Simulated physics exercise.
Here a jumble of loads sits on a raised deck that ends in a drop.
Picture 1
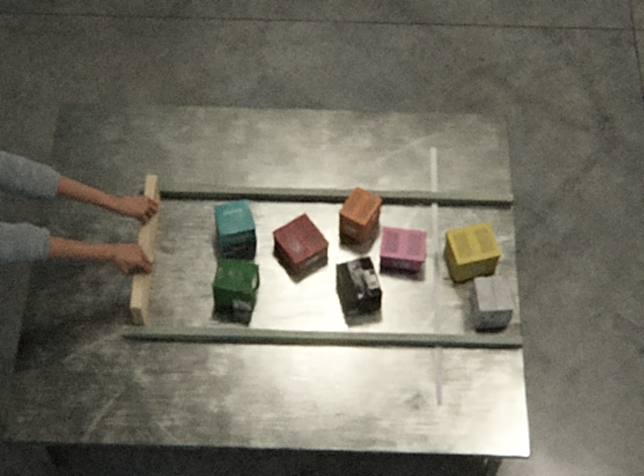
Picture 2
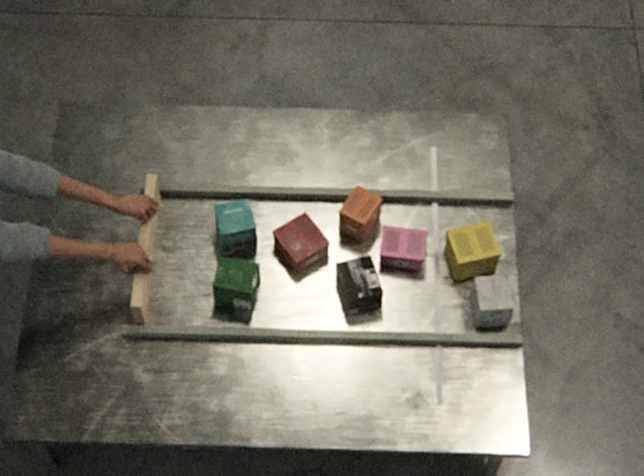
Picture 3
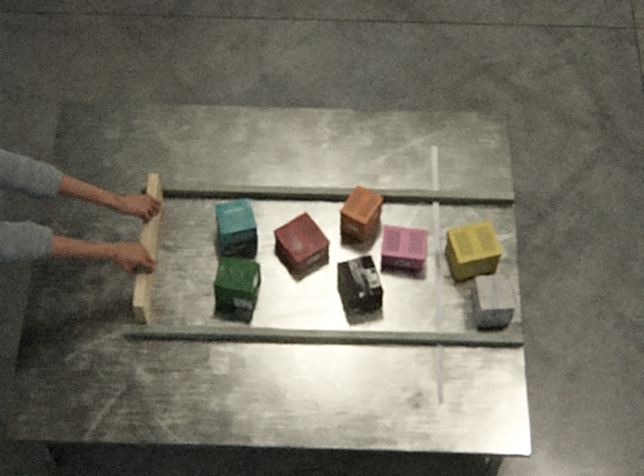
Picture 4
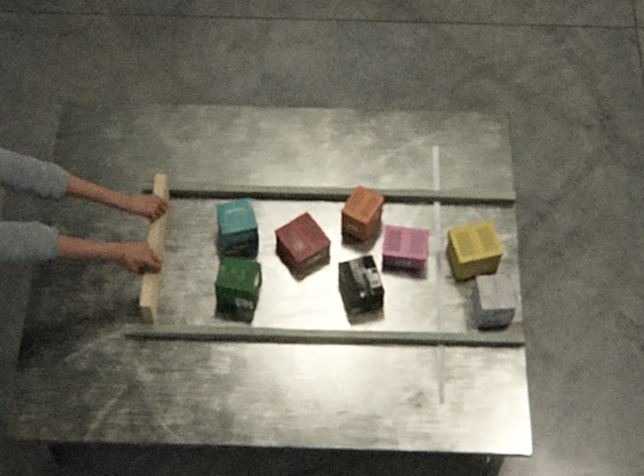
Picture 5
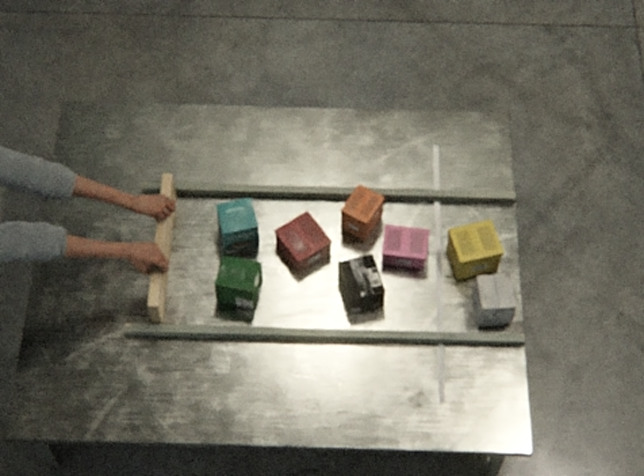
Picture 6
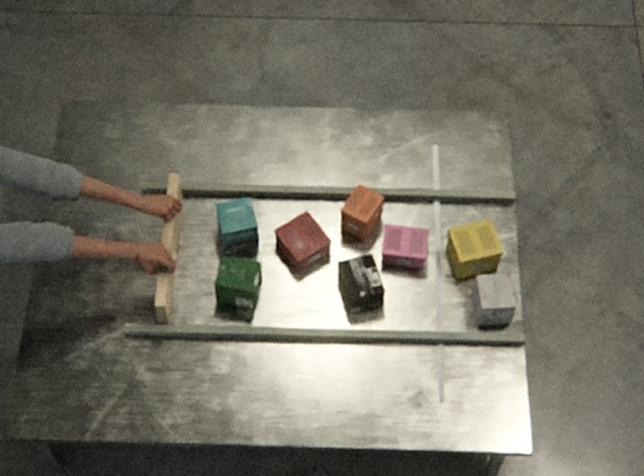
A pale wooden plank, gripped by two hands in grey sleeves, slides slowly a short way right between two rails on a metal table, seen from above on a grey floor. Teal and green blocks sit nearest it, then red, orange, black and pink ones, with yellow and white at the right past a pale tape line. The plank touches none of them, and the blocks and camera stay practically still.
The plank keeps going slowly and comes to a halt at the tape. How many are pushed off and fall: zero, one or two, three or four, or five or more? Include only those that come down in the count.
The tally of falls will come to three or else four.
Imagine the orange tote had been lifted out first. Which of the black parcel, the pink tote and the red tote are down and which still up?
The black parcel is still there. The pink tote is gone. The red tote is still there.
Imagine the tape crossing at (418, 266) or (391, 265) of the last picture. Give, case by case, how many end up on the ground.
Taking the two tries in order, the numbers are 1 and 1.
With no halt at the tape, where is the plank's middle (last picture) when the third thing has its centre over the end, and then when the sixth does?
At (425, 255) for the third, at (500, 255) for the sixth.
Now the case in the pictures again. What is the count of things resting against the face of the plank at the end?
Number: 2.
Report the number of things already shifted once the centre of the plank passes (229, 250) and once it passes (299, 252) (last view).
Tally: 2; 6.
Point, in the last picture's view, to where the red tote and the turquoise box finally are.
Final positions - red tote around (498, 258), turquoise box around (457, 238).
Early on, none off yet; white parcel at rest near (494, 300); yellow tote at rest near (473, 250); pink tote at rest near (405, 247).
A while later, none off yet; white parcel at rest near (494, 300); yellow tote at rest near (474, 250); pink tote travelled a little near (425, 251).
Further along, none off yet; white parcel at rest near (494, 300); yellow tote leaning a little near (540, 256); pink tote travelled well along near (491, 252).
Finally, the number that fall off is three or four; lost, pink tote, yellow tote and white parcel.
